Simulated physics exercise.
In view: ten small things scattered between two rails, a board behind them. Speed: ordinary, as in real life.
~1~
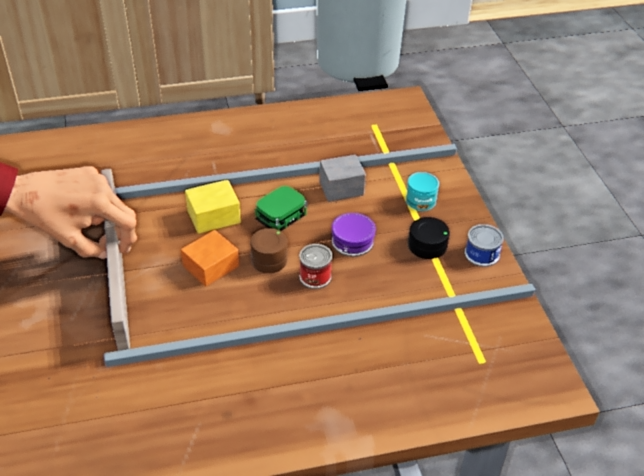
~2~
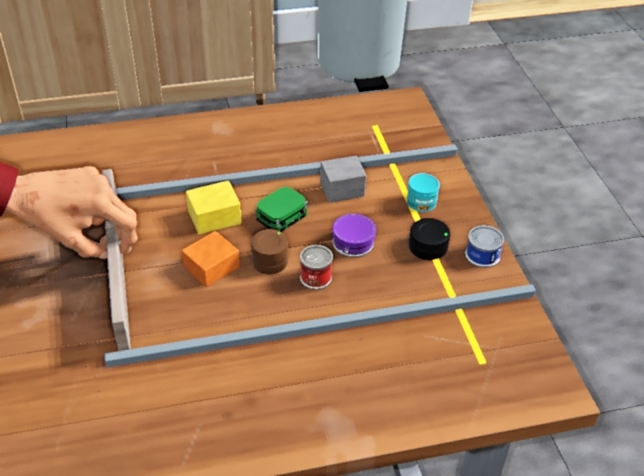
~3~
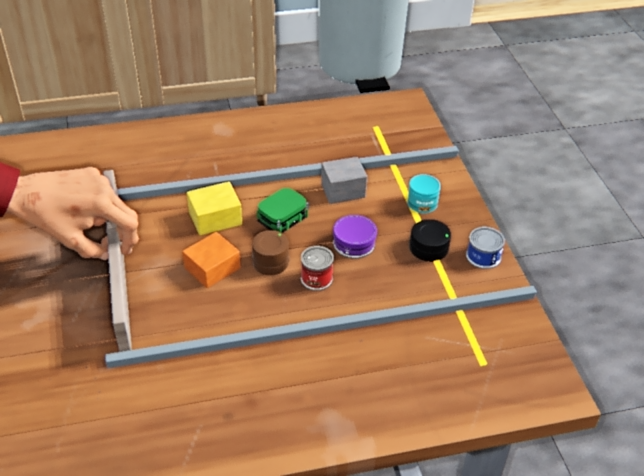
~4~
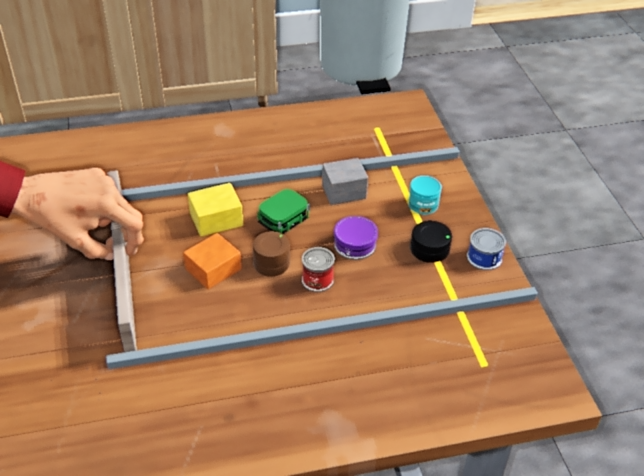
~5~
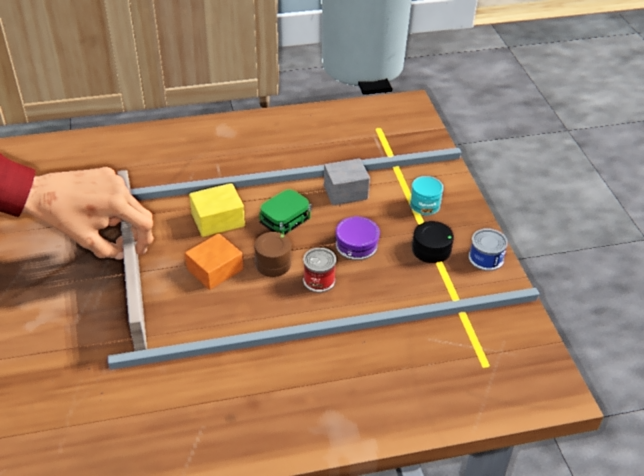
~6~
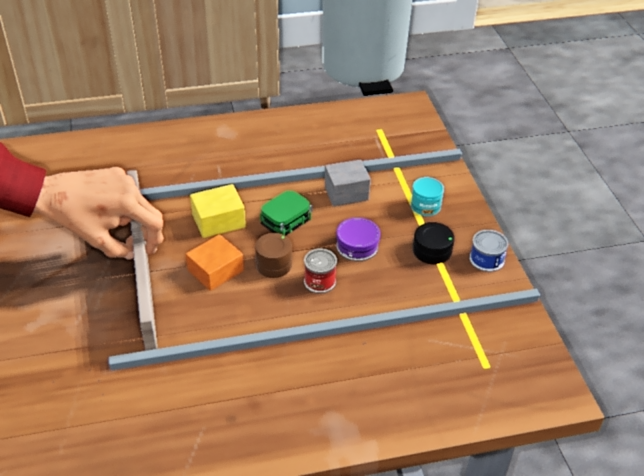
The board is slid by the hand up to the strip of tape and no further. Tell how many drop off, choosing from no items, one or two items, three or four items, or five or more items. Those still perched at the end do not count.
Three or four items drop off.
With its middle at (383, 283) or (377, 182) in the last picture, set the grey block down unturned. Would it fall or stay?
In the two tries the grey block is not knocked off and is not knocked off, in that order.
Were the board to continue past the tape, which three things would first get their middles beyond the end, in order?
Turquoise tub, purple pot, blue tin.
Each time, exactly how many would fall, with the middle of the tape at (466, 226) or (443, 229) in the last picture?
Result, try by try: 7, 5.
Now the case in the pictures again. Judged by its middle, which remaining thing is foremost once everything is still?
Green case.
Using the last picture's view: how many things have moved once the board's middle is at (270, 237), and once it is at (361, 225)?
Moved so far: 7, later 10.
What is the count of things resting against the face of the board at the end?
It touches 3.
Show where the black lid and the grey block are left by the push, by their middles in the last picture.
The black lid stops around (499, 252); the grey block around (458, 165).
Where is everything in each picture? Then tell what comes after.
Blue tin (484, 246); turquoise tub (422, 192); black lid (429, 238); board (115, 255); tape (421, 227), in the first frame.
Turquoise tub (423, 193); yellow block (214, 208), in the second frame.
Black lid (430, 240); purple pot (355, 237), in the third frame.
Blue tin (486, 249); grey block (345, 181), in the fourth frame.
Turquoise tub (426, 196); brown lid (273, 255), in the fifth frame.
Blue tin (489, 251); turquoise tub (427, 197); black lid (433, 243); board (141, 256); tape (425, 232), in the sixth frame.
Soon after, none off yet; blue tin at rest near (489, 251); turquoise tub at rest near (427, 197); black lid at rest near (433, 243).
Then, none off yet; blue tin at rest near (491, 251); turquoise tub moving near (436, 195); black lid moved a little near (453, 247).
At rest, the number that fall off is three or four; fallen, purple pot, turquoise tub and blue tin.
